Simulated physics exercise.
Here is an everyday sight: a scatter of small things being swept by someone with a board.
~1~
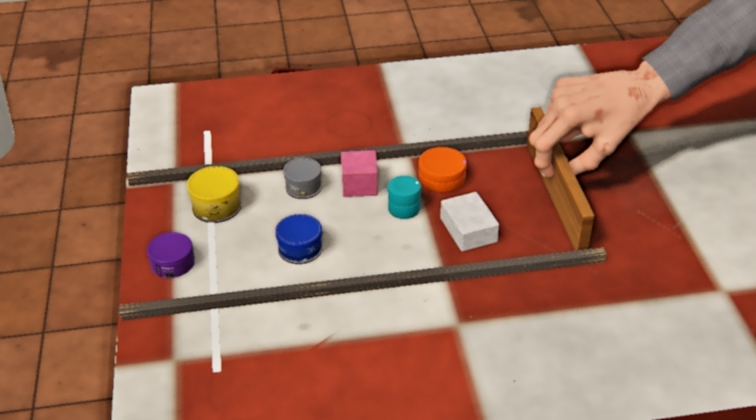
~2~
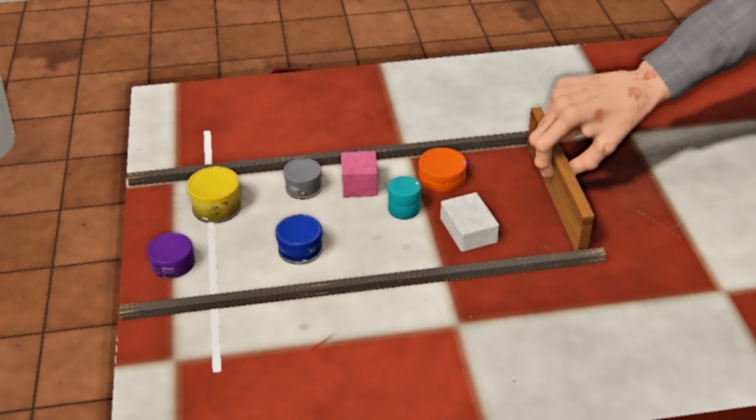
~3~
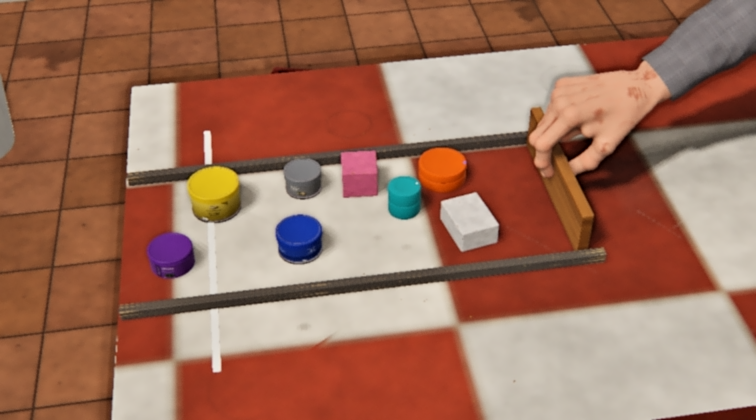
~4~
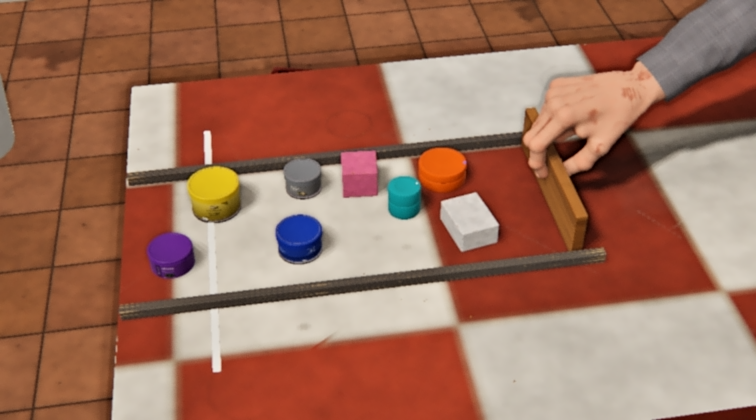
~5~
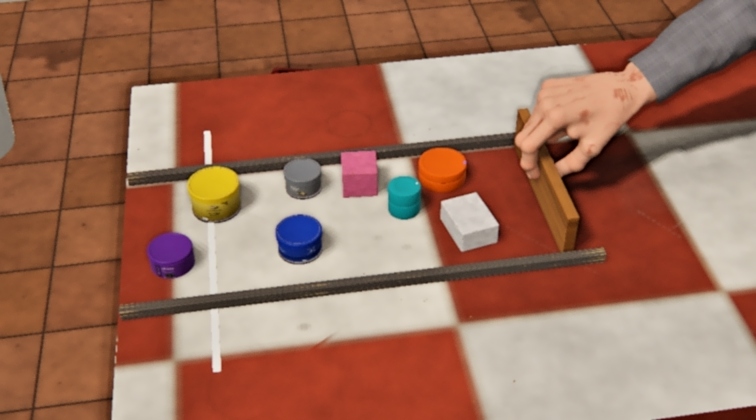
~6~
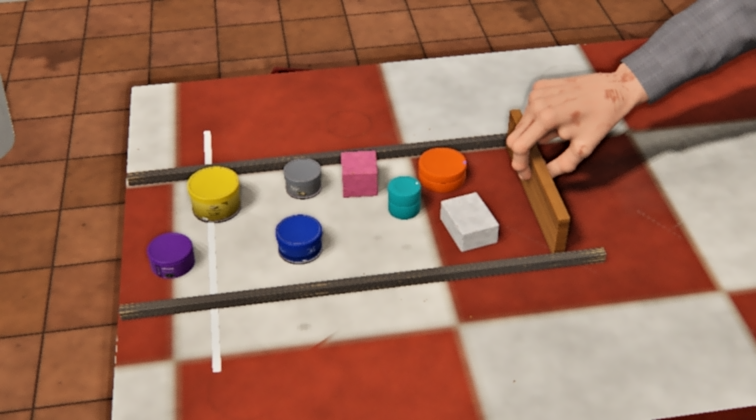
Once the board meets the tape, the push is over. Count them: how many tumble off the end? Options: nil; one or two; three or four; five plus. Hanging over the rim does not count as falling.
One or two.
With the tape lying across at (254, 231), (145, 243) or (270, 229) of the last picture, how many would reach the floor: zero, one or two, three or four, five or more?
So, one after another, I'd give zero; five or more; no fall at all.
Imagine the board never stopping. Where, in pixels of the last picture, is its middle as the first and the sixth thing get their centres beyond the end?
Pixels, in order: Around (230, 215), around (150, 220).
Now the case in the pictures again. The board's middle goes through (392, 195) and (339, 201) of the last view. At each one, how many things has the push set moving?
The count reaches 5 first and 7 second.
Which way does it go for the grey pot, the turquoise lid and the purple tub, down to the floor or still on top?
Well, the grey pot loses its spot, the turquoise lid holds its spot, and the purple tub loses its spot.
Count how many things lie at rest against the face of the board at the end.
It touches 3.
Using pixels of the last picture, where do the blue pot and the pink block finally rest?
The blue pot ends up near (147, 257), and the pink block near (143, 186).
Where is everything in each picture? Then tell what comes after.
In the first picture, purple tub (171, 255); yellow tin (215, 195); blue pot (299, 239); board (558, 177); tape (211, 235).
In the second picture, yellow tin (215, 195); board (558, 177).
In the third picture, blue pot (299, 239); white block (469, 222).
In the fourth picture, purple tub (172, 256); turquoise lid (404, 198).
In the fifth picture, yellow tin (215, 195); grey pot (303, 179).
In the sixth picture, purple tub (172, 256); yellow tin (215, 195); blue pot (299, 239); board (535, 179); tape (211, 235).
Early on, none off yet; purple tub at rest near (172, 256); yellow tin at rest near (215, 195); blue pot at rest near (299, 239).
Finally, the number that fall off is one or two; lost, grey pot and purple tub.
